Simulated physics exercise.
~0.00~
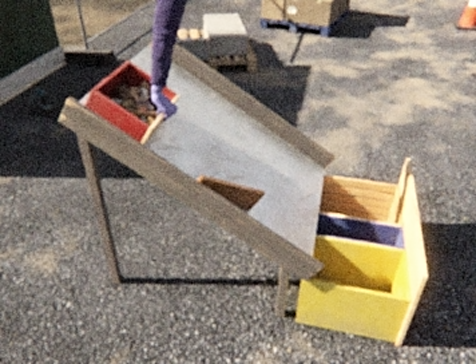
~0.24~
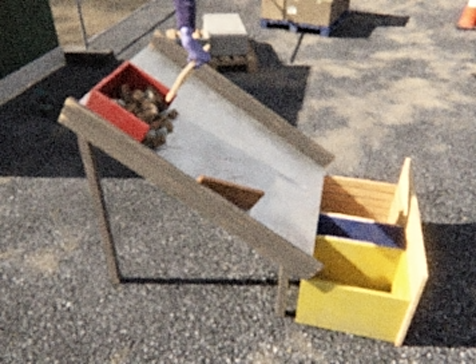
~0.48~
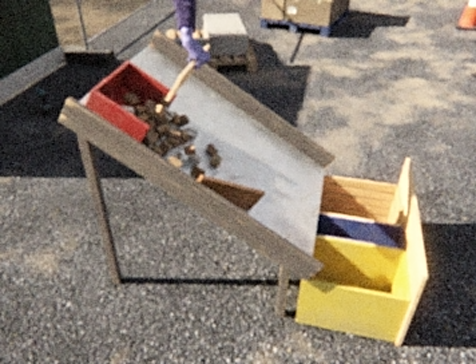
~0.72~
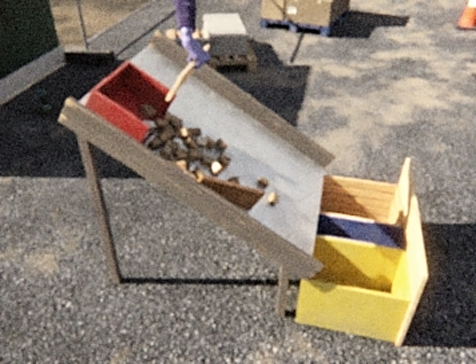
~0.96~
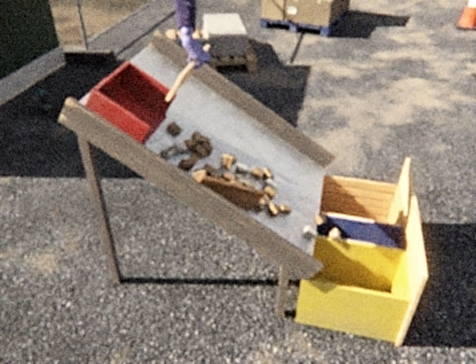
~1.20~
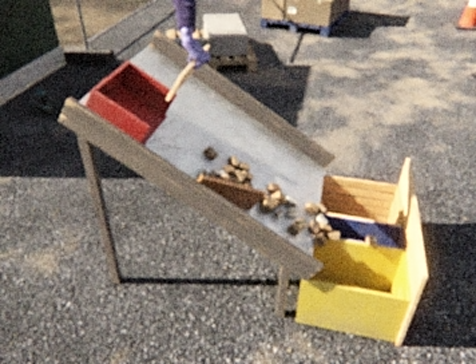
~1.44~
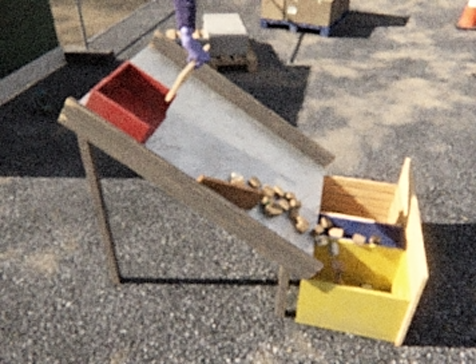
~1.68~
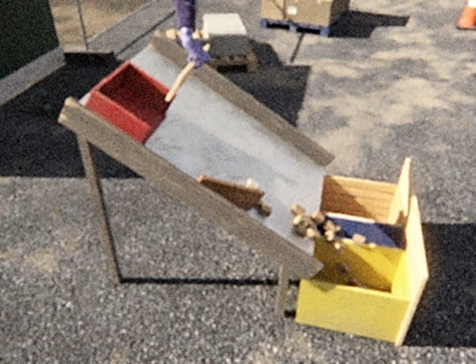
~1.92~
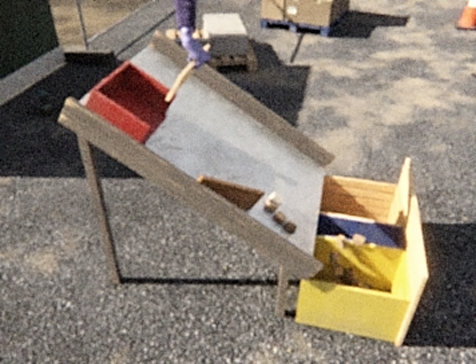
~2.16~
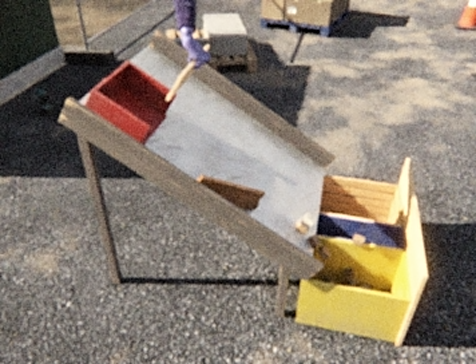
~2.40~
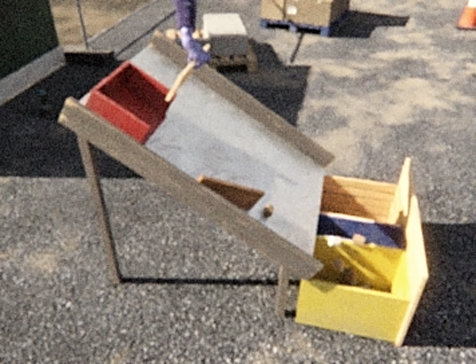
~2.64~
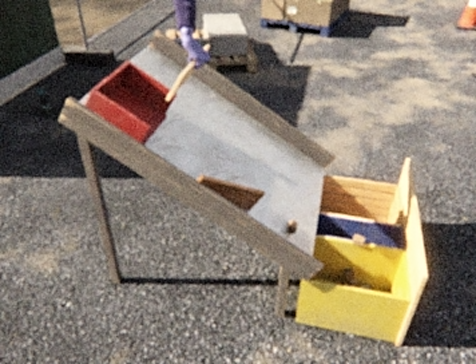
A sloping grey chute table with wooden side rails stands on sunlit gravelly ground, seen from above and to the side by a still camera. A red pen full of small brown pieces sits at its upper left, an angled board crosses part of the slope, and a wooden tub, a blue tote and a yellow bin wait at the lower right. A purple-sleeved arm lifts the gate clear and holds it. The pieces tumble down in a loose stream, some striking the board, and drop into the blue and yellow catchers. Most end in the nearest, yellow bin, while one stays on the slope.
